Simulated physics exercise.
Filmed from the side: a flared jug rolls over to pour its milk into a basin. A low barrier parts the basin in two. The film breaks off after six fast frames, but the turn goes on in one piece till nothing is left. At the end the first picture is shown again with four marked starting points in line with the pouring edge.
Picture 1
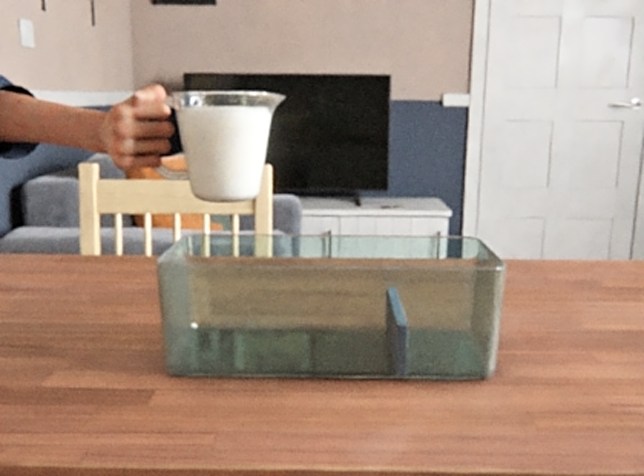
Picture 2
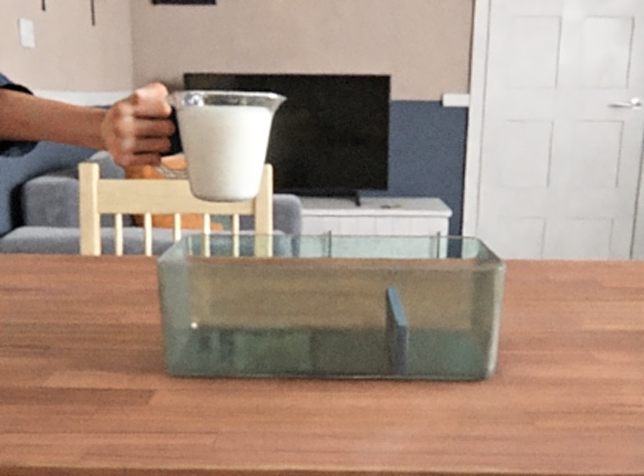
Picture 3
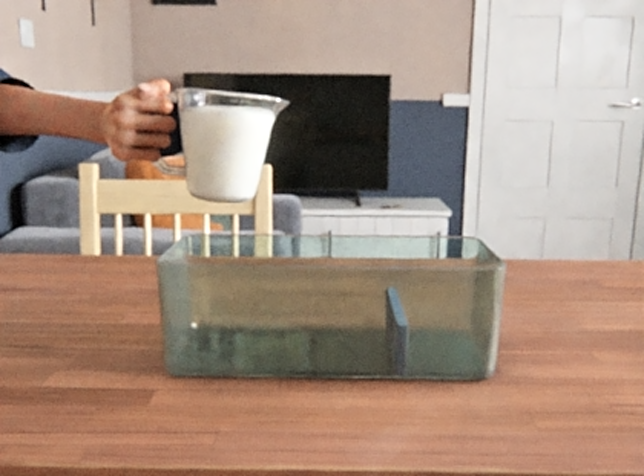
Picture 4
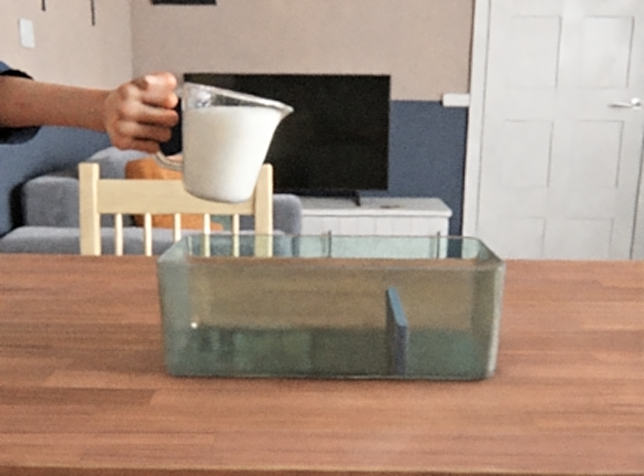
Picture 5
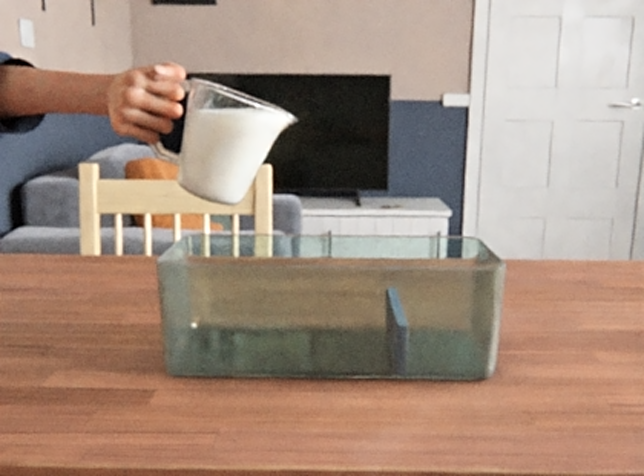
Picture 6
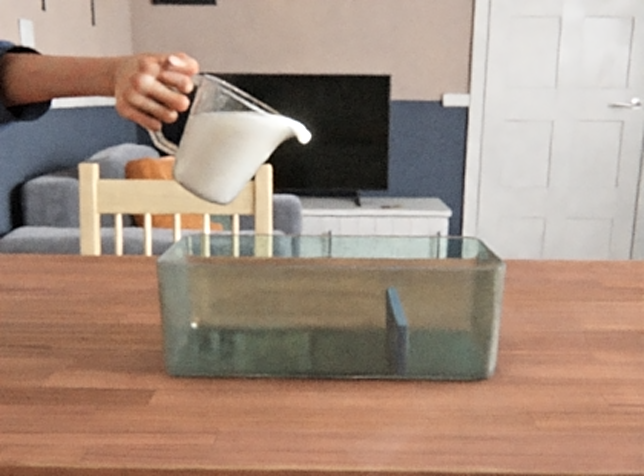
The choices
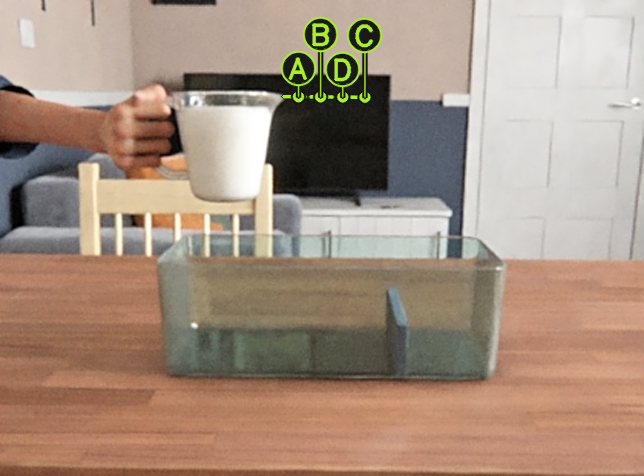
To begin with, a hand holds a clear jug of milk upright above the left part of a greenish basin on a wooden table, a low barrier standing inside it. The hand then gradually tilts the jug to the right, and the milk slides toward the lip until a little bulges over it.
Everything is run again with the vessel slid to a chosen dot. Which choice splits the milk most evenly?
It is D.
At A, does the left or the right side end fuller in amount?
The left one.
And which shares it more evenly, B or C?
That is spot C.
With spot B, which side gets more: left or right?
More ends on the left.
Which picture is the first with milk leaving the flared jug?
In picture 6.
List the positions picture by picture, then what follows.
In the first frame, upright, lip at (283, 96); basin from (166, 372) to (495, 376); top of the wall at (396, 304); nothing has left yet.
In the second frame, upright, lip at (284, 98); nothing has left yet.
In the third frame, tipped about 5°, lip at (287, 102); nothing has left yet.
In the fourth frame, tipped about 11°, lip at (292, 109); nothing has left yet.
In the fifth frame, tipped about 20°, lip at (296, 120); nothing has left yet.
In the sixth frame, tipped about 30°, lip at (299, 133); milk is over the lip, down to (304, 139).
On the marked copy, A at (298, 96); B at (320, 96); C at (364, 97); D at (342, 97).
With A, about 96 % ends left of the wall and 3 % right of it.
With B, about 87 % ends left of the wall and 11 % right of it.
With C, about 24 % ends left of the wall and 76 % right of it.
With D, about 53 % ends left of the wall and 46 % right of it.
